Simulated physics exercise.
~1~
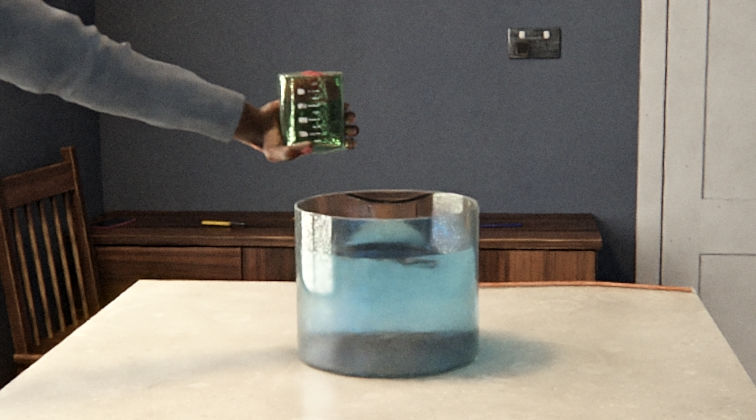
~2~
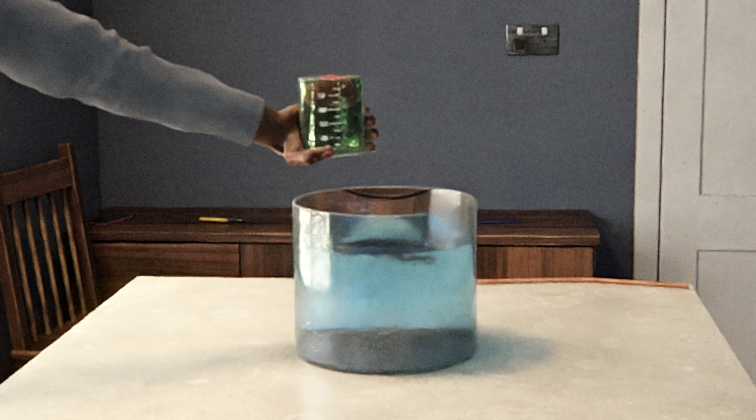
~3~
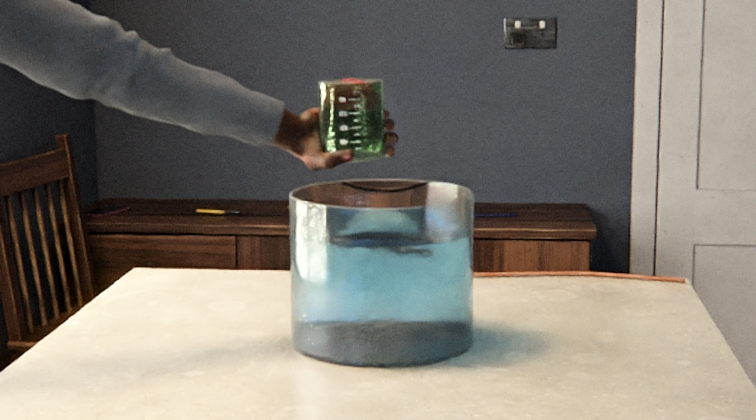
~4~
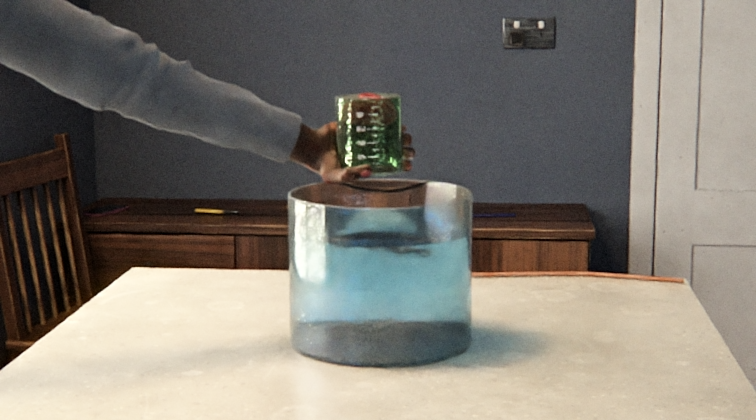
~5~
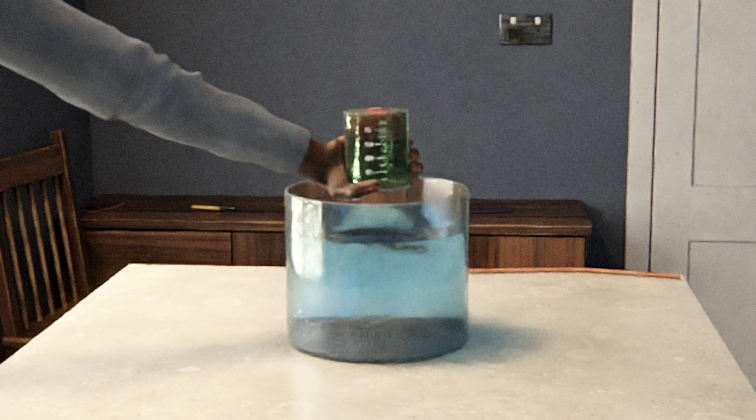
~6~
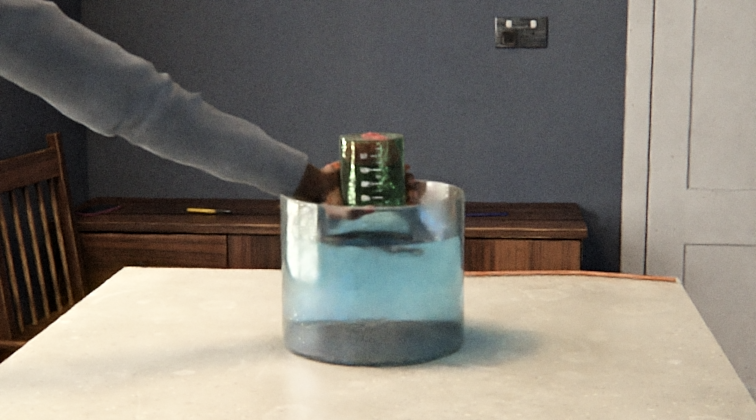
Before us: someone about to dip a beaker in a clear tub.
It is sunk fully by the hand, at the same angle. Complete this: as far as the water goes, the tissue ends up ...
... dry.
A moment on, the beaker enters the water.
Further on, air is trapped inside and holds the level down.
When it is over, the beaker is under, still full of air, and the tissue is dry.
